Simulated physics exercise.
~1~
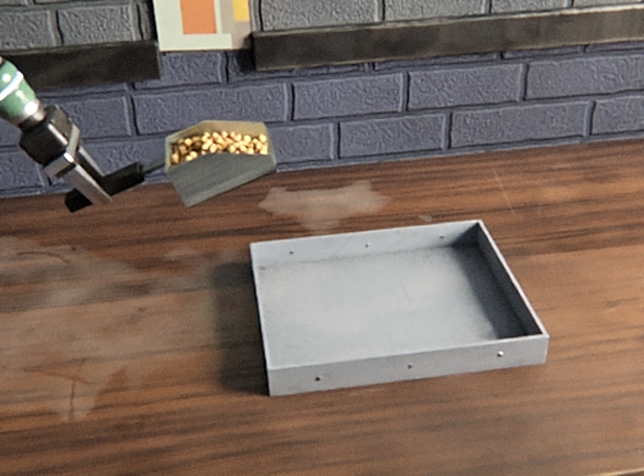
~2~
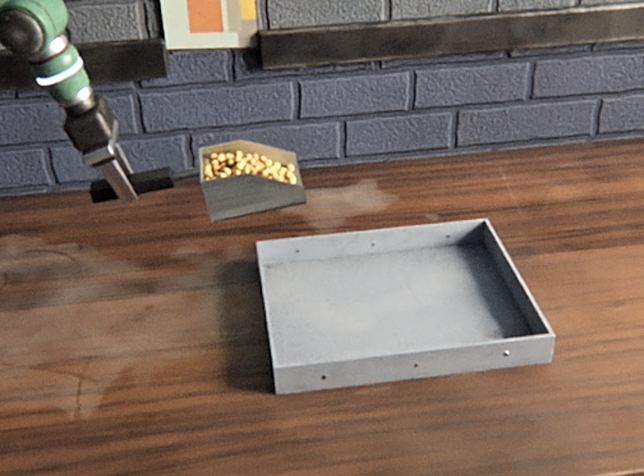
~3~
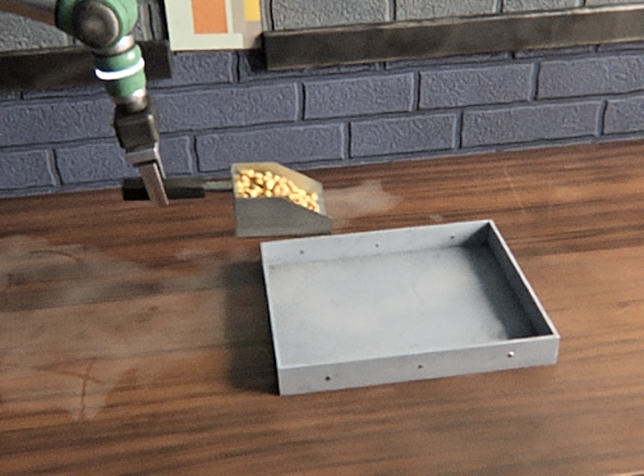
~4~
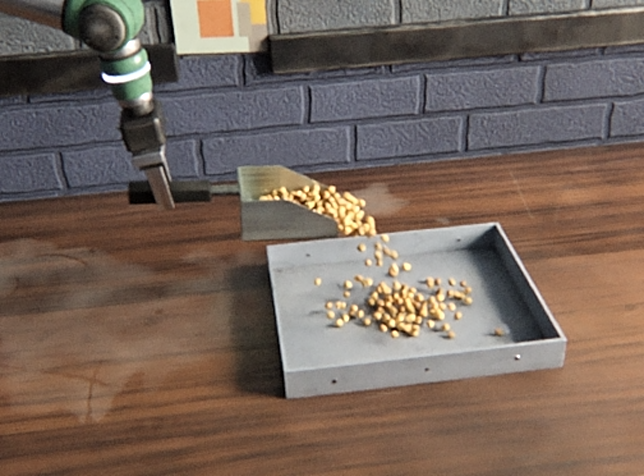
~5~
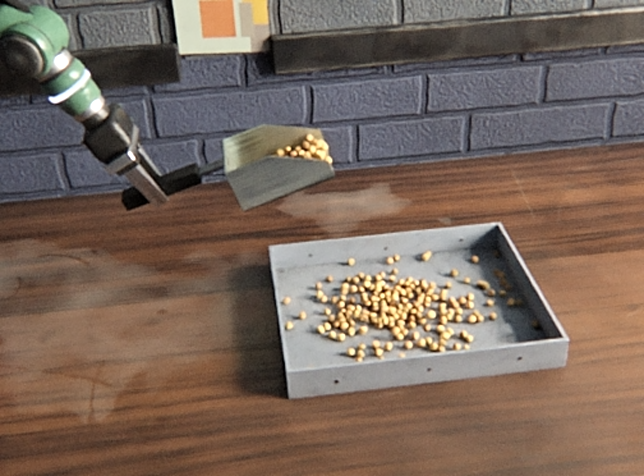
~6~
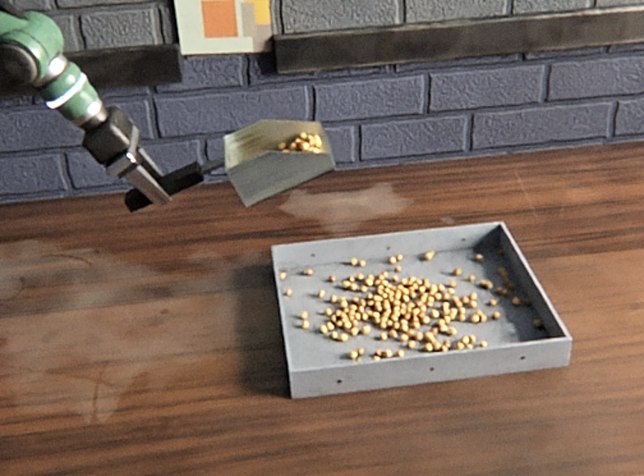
At the start, a green and black robotic arm holds an open-fronted scoop full of small golden chickpeas above a wooden table, up and to the left of an empty gray tray. The arm carries the scoop right and down toward the tray, gradually tipping its front lower. With the scoop near the tray's back left corner, chickpeas pour over the front lip and scatter into a pile. The arm then raises the scoop and tilts it back, stopping the flow. In the end, most of the chickpeas lie spread across the tray, while a smaller share stays in the scoop.
